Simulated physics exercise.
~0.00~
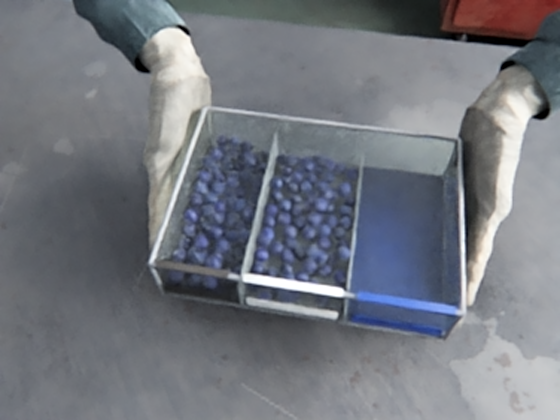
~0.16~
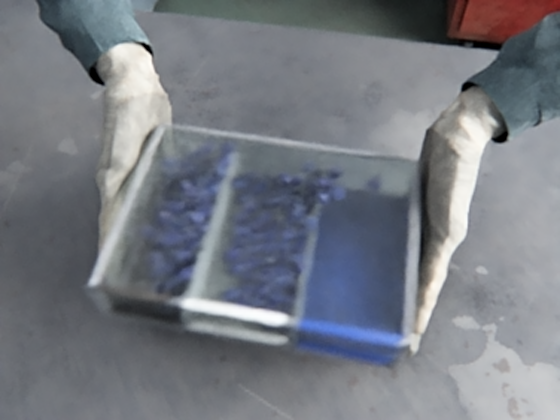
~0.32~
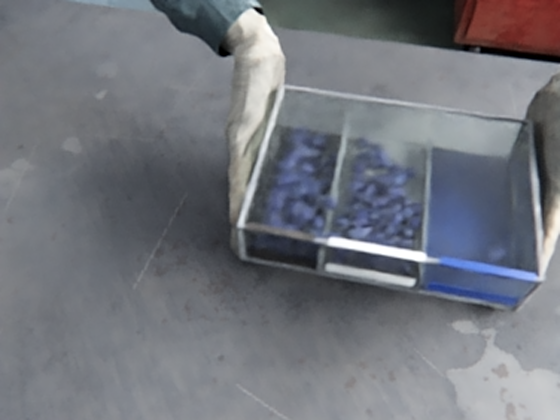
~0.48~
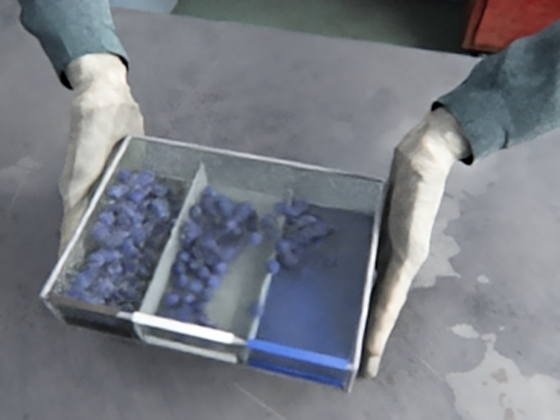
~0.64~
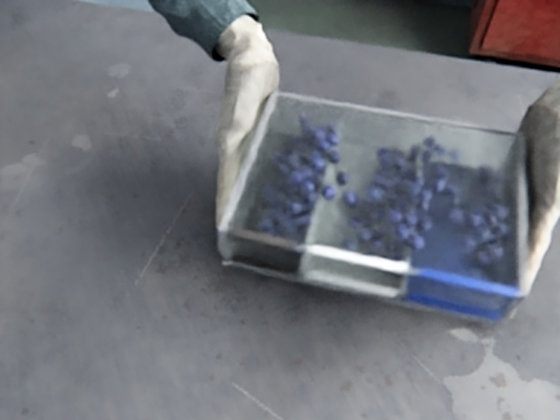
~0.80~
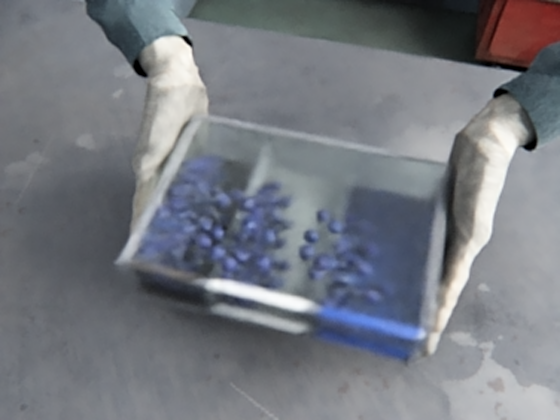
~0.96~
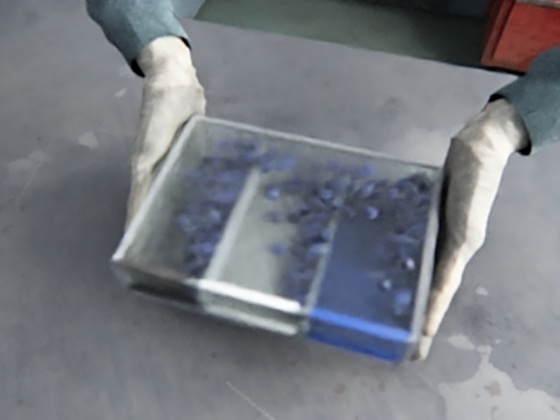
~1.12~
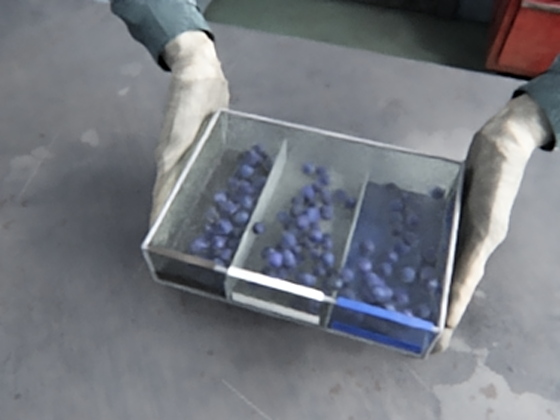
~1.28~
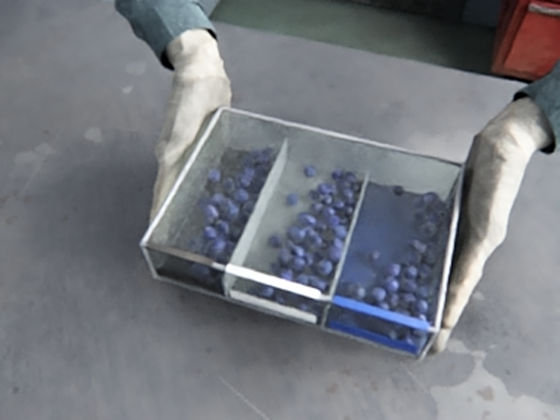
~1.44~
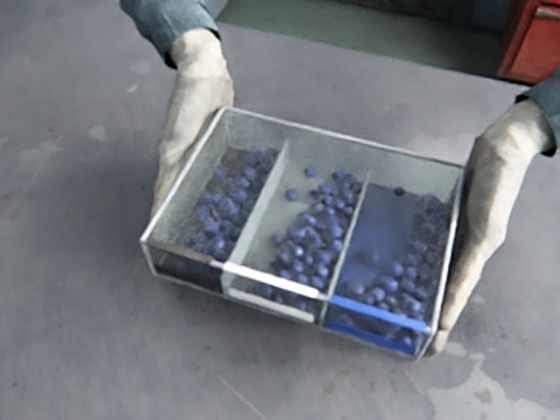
Blueberries fill the left and middle compartments of a clear-lidded glass box, held by two pale-gloved hands above a grey, scuffed table and seen from above, with a red object at the top right. The right compartment, with its blue floor and front, starts empty. The hands shake the box left, then right, and repeatedly back and forth, and the berries tumble over the dividers into the blue section. The swings then die down and the box settles near its starting place. At the end, berries lie in all three compartments, with the blue one now well supplied.
